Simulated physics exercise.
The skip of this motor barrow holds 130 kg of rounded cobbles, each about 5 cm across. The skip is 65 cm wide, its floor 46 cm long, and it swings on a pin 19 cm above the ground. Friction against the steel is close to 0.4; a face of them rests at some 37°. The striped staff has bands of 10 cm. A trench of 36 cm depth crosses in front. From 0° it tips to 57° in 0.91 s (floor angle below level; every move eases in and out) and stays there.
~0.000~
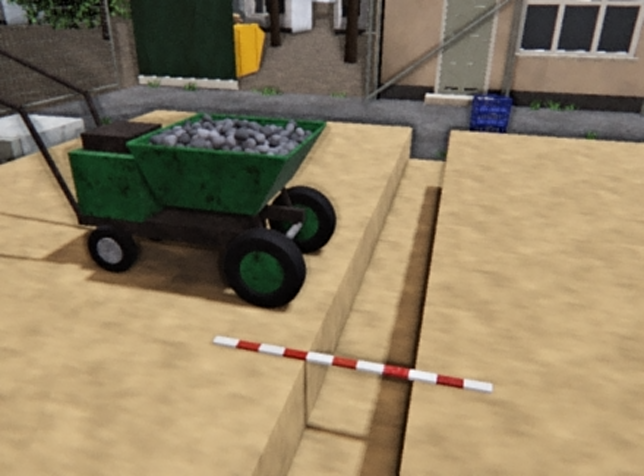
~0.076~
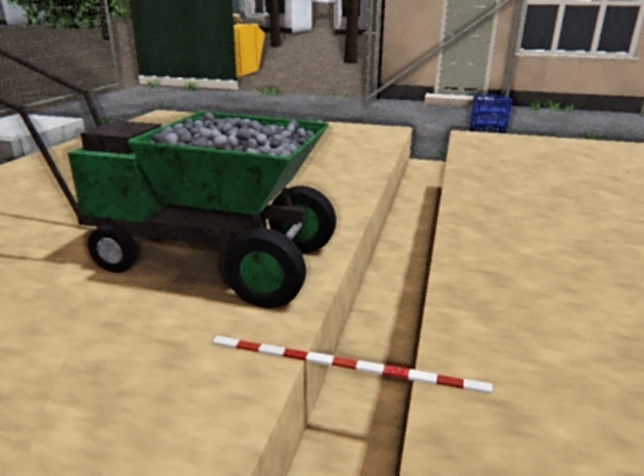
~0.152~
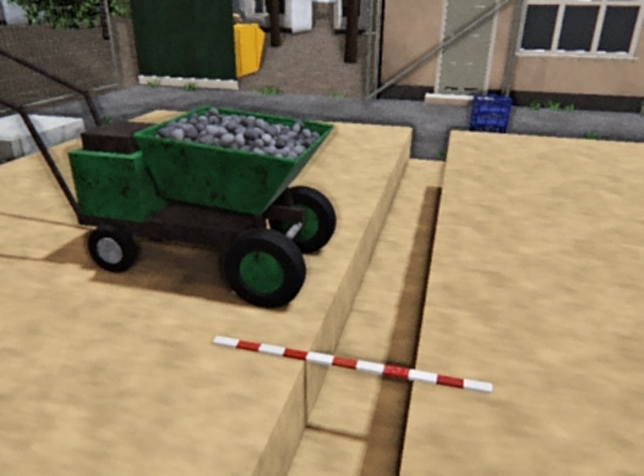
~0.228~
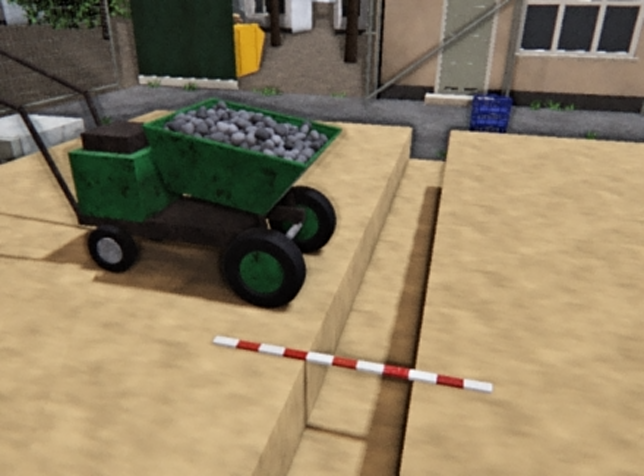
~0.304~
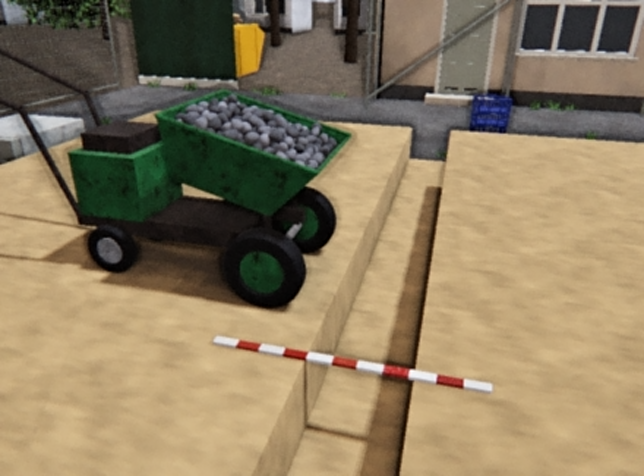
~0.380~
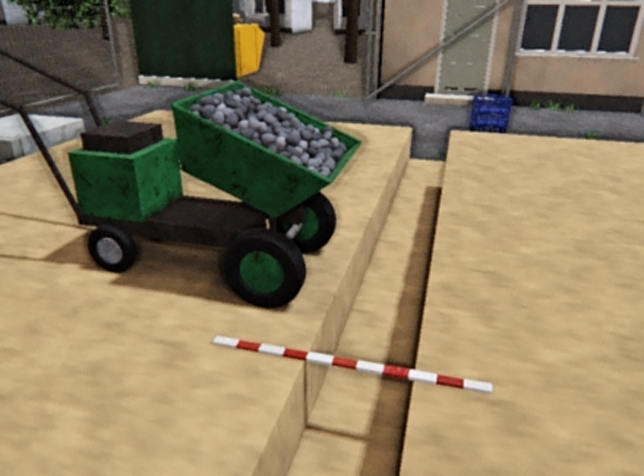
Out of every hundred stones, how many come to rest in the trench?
Some 23 per cent of it.
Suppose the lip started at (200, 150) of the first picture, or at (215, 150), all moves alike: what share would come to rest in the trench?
About 40 and 45 per cent.
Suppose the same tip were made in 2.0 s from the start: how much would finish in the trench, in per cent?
It would be near 30 per cent.
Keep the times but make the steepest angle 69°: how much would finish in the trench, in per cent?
In that case some 50 per cent.
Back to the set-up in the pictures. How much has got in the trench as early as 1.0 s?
About 10 per cent by then.
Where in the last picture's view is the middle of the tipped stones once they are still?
Near (416, 342).
After 0.7 s the floor is at 48°; 100 % in the skip; the foremost stones are at (368, 202).
After 1.0 s the floor is at 57°; 87 % in the skip, 11 % in the trench, 3 % past the trench; the foremost stones are at (446, 288).
After 1.4 s the floor is at 57°; 65 % in the skip, 14 % in the trench, 21 % past the trench; the foremost stones are at (536, 296).
After 3.3 s the floor is at 57°; 55 % in the skip, 23 % in the trench, 22 % past the trench; the foremost stones are at (621, 302).
